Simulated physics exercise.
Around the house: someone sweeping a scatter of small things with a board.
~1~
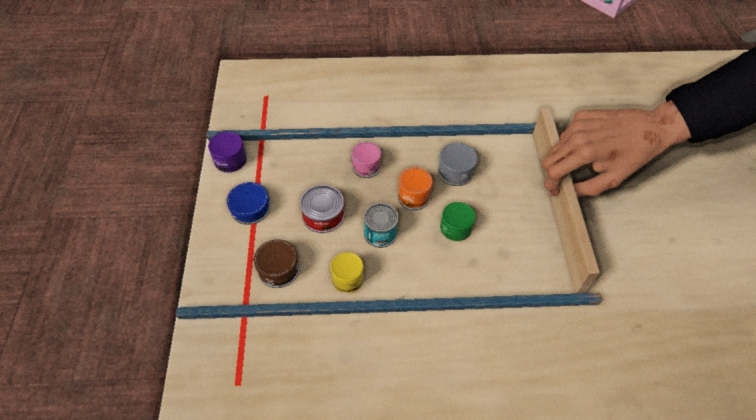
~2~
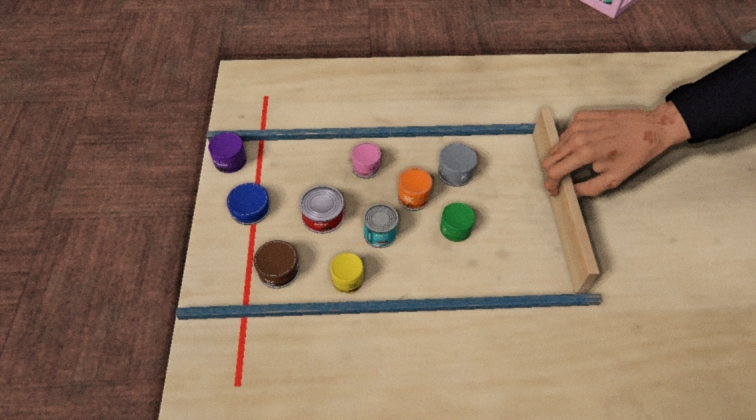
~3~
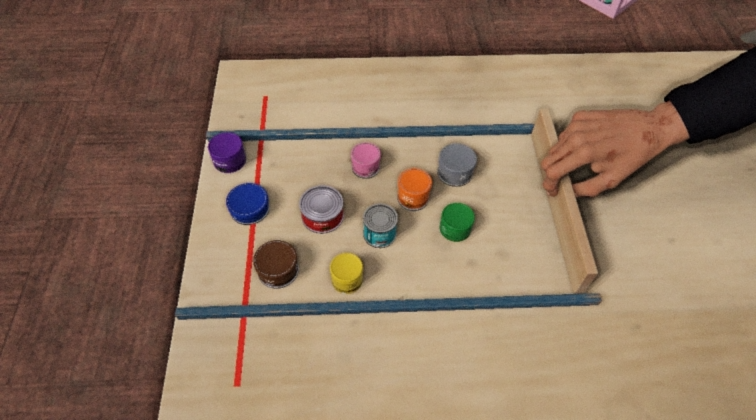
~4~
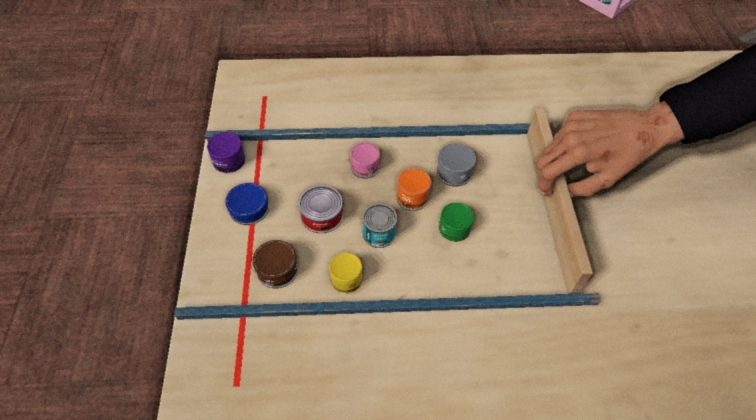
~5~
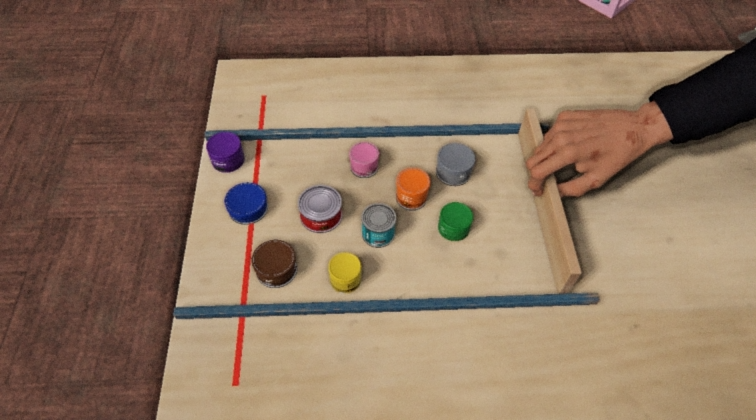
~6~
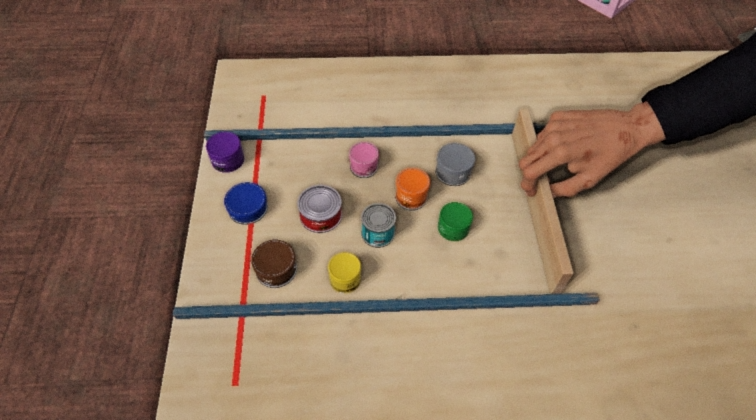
At the start, a hand holds a wooden board upright at the right of a scatter of small colourful pots and tins, between two blue strips crossed by a red line. The board stays nearly still, then the hand slides it slightly left, while the pots remain in place, untouched.
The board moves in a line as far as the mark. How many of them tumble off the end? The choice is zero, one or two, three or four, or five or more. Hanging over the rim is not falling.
Outcome: The number that fall off is one or two.
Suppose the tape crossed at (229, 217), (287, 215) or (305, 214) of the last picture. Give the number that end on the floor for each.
Down on the floor: 5, 0 and 0.
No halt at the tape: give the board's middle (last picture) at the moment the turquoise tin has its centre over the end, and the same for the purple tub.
At (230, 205) for the turquoise tin; at (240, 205) for the purple tub.
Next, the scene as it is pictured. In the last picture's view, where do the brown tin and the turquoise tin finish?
Near (190, 285) and (202, 249).
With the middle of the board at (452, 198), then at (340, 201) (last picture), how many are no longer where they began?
By then 2, and 8.
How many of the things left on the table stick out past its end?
3 of them.
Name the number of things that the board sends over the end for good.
Fallen: 1.
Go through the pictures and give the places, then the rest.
Purple tub (228, 152); blue tin (249, 203); brown tin (277, 264); board (562, 195); tape (254, 216), in the first frame.
Blue tin (249, 204); pink pot (366, 161), in the second frame.
Brown tin (277, 265); board (560, 195), in the third frame.
Purple tub (227, 153); turquoise tin (379, 226), in the fourth frame.
Blue tin (247, 204); orange tin (412, 189), in the fifth frame.
Purple tub (226, 153); blue tin (246, 204); brown tin (275, 264); board (539, 195); tape (252, 216), in the sixth frame.
Soon after, none off yet; purple tub at rest near (226, 153); blue tin at rest near (246, 204); brown tin at rest near (275, 264).
After that, none off yet; purple tub at rest near (226, 153); blue tin at rest near (246, 204); brown tin moving near (270, 266).
In the end, the number that fall off is one or two; gone, blue tin.
